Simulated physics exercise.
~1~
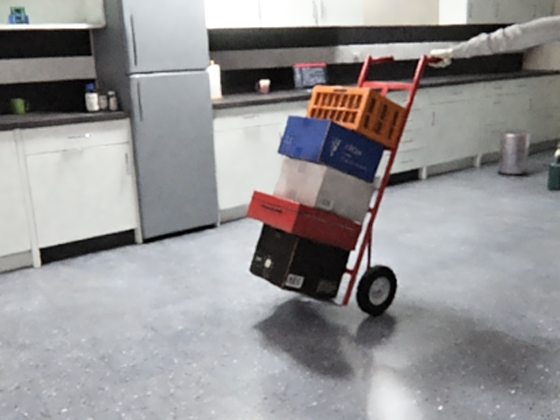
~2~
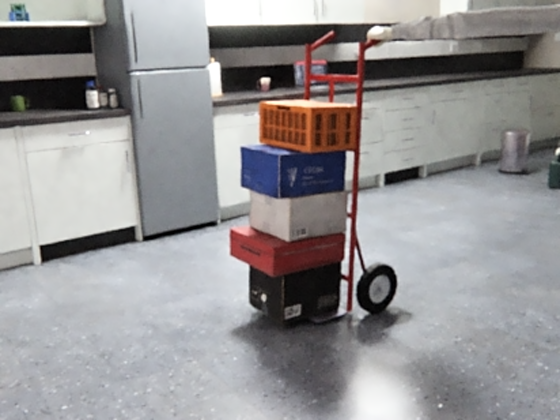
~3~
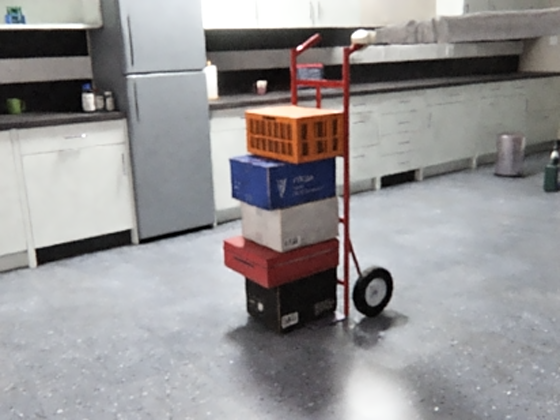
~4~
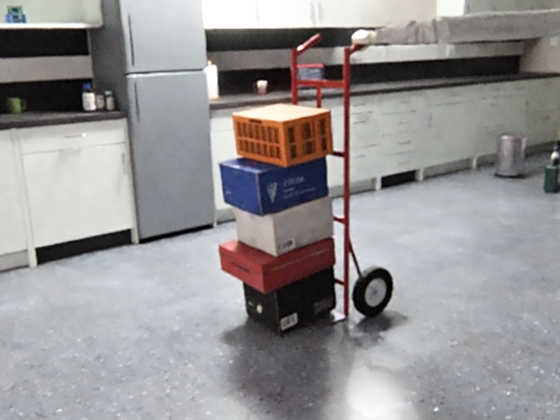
At the start, a red hand truck leans back in a kitchen, held by an outstretched arm, carrying a stack with a black box at the bottom, then a red box, a white box, a blue box and an orange crate on top. The truck swings upright, and the stack straightens with it. Once the truck stands upright, the upper items shift a little to the left, away from its frame. The crate and blue box edge slightly farther out and tilt a little. At the end, all five items remain stacked, leaning slightly but still in place.
